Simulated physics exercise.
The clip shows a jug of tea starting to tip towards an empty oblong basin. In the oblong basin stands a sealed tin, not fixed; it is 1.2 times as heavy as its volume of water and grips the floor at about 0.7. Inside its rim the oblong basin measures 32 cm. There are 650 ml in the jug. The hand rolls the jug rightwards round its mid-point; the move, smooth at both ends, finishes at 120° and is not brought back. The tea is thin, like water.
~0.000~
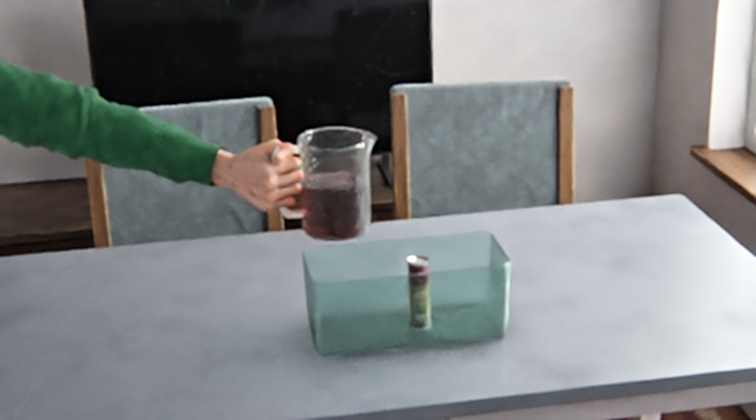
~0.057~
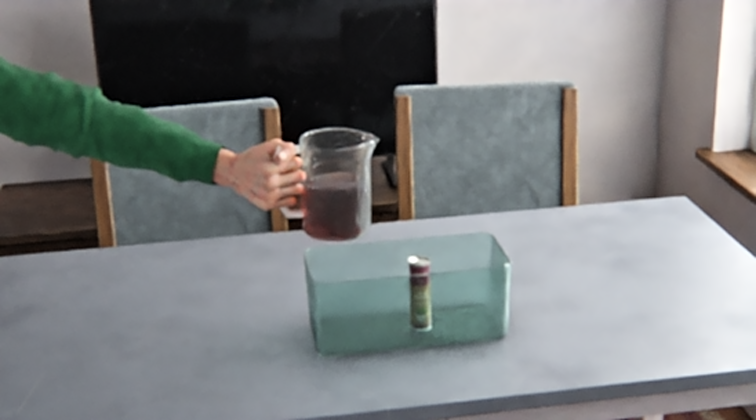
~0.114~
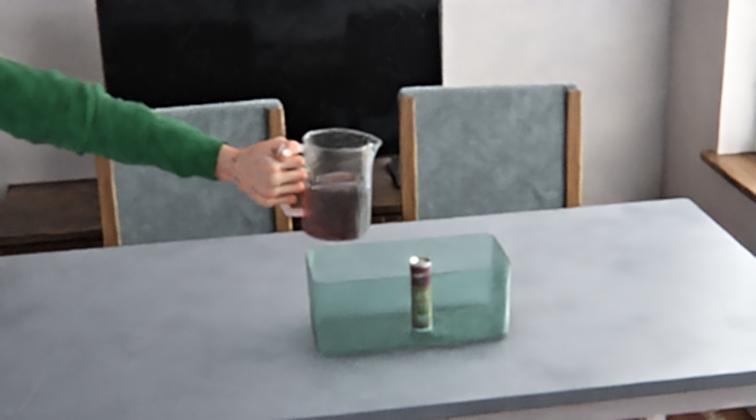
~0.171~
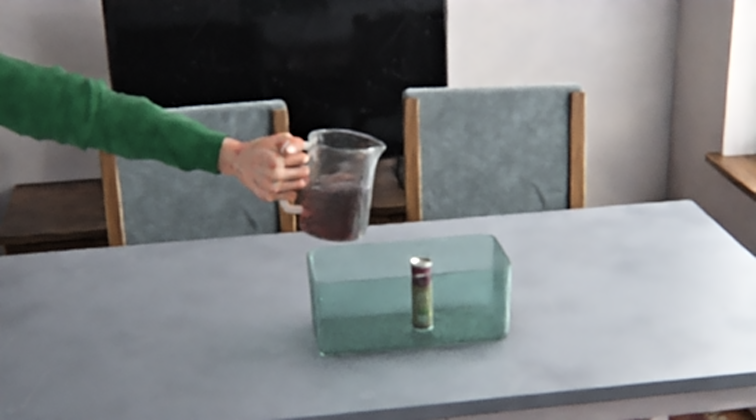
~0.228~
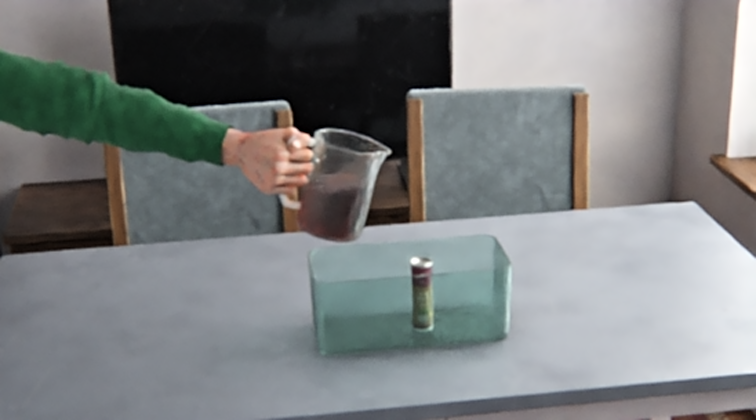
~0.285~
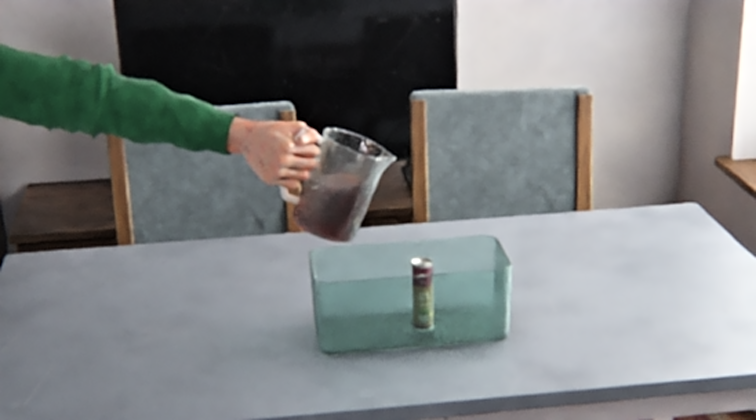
A hand in a green sleeve held a glass jug of dark tea above a clear greenish basin with a small tin standing inside, then slowly tilted the jug to the right.
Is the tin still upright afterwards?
The tin goes over.
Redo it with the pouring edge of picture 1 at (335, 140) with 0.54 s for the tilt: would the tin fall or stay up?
Then it stays up.
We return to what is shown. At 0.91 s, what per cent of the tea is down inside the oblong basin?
Near 64 in a hundred.
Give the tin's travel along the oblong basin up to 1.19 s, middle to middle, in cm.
Some 6 cm.
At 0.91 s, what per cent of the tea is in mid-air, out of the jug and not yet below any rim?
Near 14 in a hundred.
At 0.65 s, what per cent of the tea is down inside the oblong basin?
Near 0 in a hundred.
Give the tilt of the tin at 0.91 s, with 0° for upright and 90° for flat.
About 0°.
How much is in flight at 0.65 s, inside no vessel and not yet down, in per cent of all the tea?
Near 10 in a hundred.
Then, 0.65 s in, the tilt is 88° and 90 per cent is still to pour; the tin stands where it began.
Then, 0.91 s in, the tilt is 118° and 21 per cent is still to pour; the tin stands where it began.
Then, 1.19 s in, the tilt is 120° and 0 per cent is still to pour; the tin leans 55°.
Then, 1.49 s in, the tilt is 120° and 0 per cent is still to pour; the tin lies on its side.
Finally, the tin lies on its side.
